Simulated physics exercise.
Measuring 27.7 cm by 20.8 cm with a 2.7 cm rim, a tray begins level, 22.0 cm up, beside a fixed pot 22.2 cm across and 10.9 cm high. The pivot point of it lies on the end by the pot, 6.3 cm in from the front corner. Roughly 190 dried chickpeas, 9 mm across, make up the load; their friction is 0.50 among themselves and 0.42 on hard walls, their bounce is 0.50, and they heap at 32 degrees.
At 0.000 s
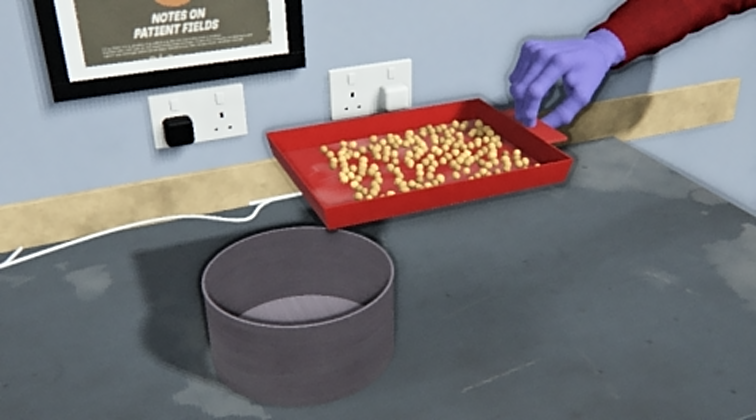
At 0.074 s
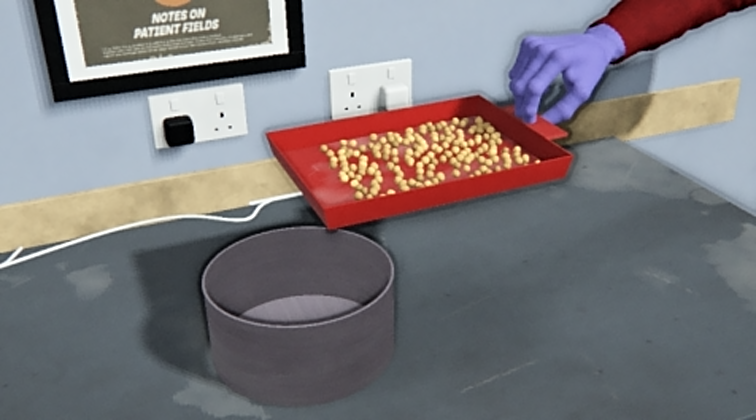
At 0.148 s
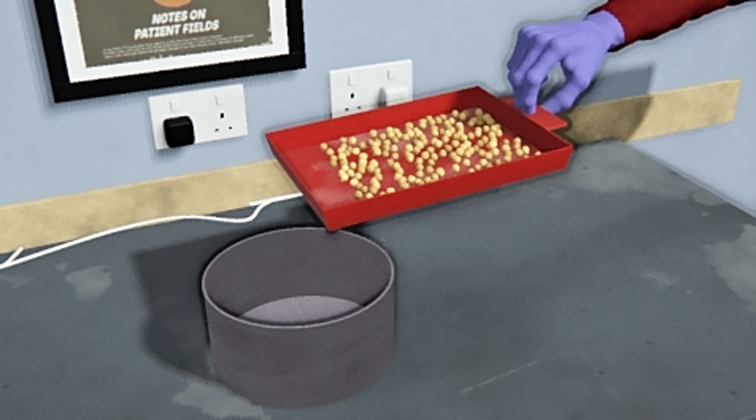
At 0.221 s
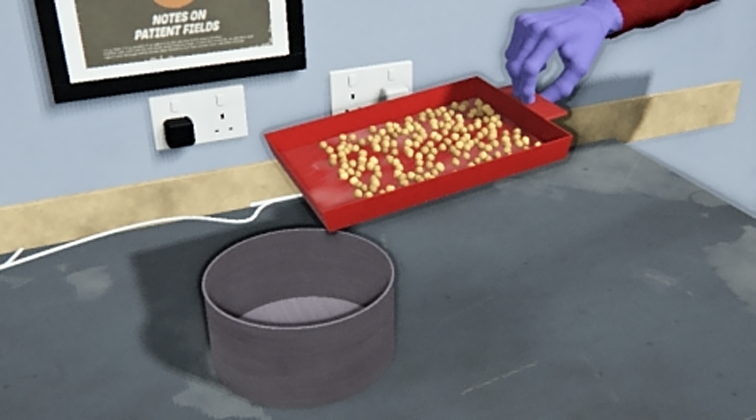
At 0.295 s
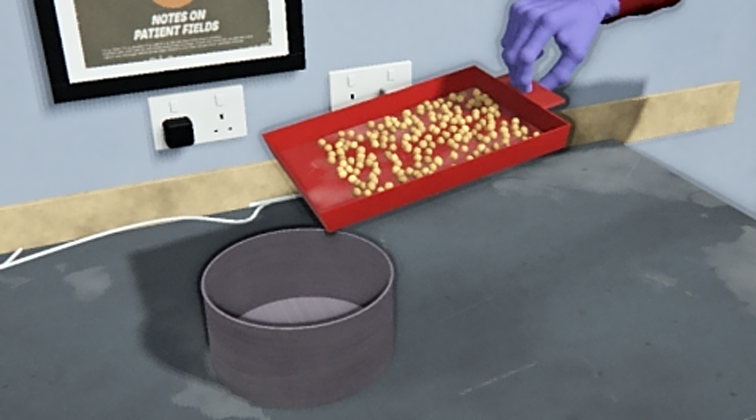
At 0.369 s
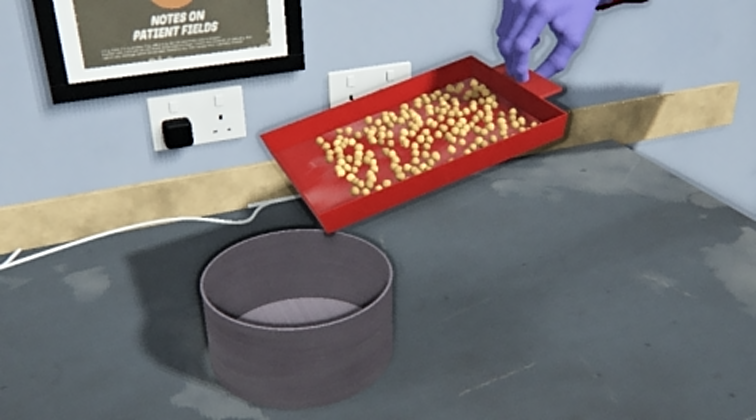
A purple-gloved hand lifts the right end of a red tray of chickpeas, tilting it leftward.
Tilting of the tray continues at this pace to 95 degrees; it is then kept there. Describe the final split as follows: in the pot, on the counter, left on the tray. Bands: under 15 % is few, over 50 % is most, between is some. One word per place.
Pot: Most, counter: Some, tray: Few.
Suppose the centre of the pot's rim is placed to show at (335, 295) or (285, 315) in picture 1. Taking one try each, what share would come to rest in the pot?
Close to 65 in a hundred, then close to 85 in a hundred.
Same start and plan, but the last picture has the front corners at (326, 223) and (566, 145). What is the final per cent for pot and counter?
The pot gets 25 and the counter 70.
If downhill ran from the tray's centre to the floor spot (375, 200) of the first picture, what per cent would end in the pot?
The share comes to about 15 in a hundred.
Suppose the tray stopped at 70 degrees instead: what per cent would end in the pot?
It would be near 0 per cent.
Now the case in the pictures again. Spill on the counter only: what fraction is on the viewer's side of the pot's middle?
Share: Roughly 90 %.
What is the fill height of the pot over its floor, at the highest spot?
Roughly 2.0 cm up.
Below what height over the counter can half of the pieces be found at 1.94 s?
Median height: Approx. 26 cm.
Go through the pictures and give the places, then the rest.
The first frame shows tray tilt 0 degrees, front corners at (328, 205) and (566, 158); middle of the pieces at (430, 158); pot at (299, 272).
The second frame shows tray tilt 1 degrees, front corners at (328, 205) and (566, 155); middle of the pieces at (430, 156).
The third frame shows tray tilt 4 degrees, front corners at (327, 207) and (566, 146), lowest corner left front; middle of the pieces at (430, 151).
The fourth frame shows tray tilt 7 degrees, front corners at (326, 208) and (565, 135), lowest corner left front; middle of the pieces at (430, 145).
The fifth frame shows tray tilt 10 degrees, front corners at (324, 209) and (563, 124), lowest corner left front; middle of the pieces at (428, 138).
The sixth frame shows tray tilt 13 degrees, front corners at (322, 211) and (560, 114), lowest corner left front; middle of the pieces at (426, 133); pot at (297, 274). Its pace works out near 40 degrees a second.
Then, at 1.31 s, tilt 51 degrees; the tray holds 100 %, the pot 0 %.
After 1.94 s, tilt 76 degrees; the tray holds 100 %, the pot 0 %.
After 2.61 s, tilt 95 degrees; the tray holds 30 %, the pot 25 %.
By 3.6 s all is still; pot 80 %, counter 20 %, tray 0 %.
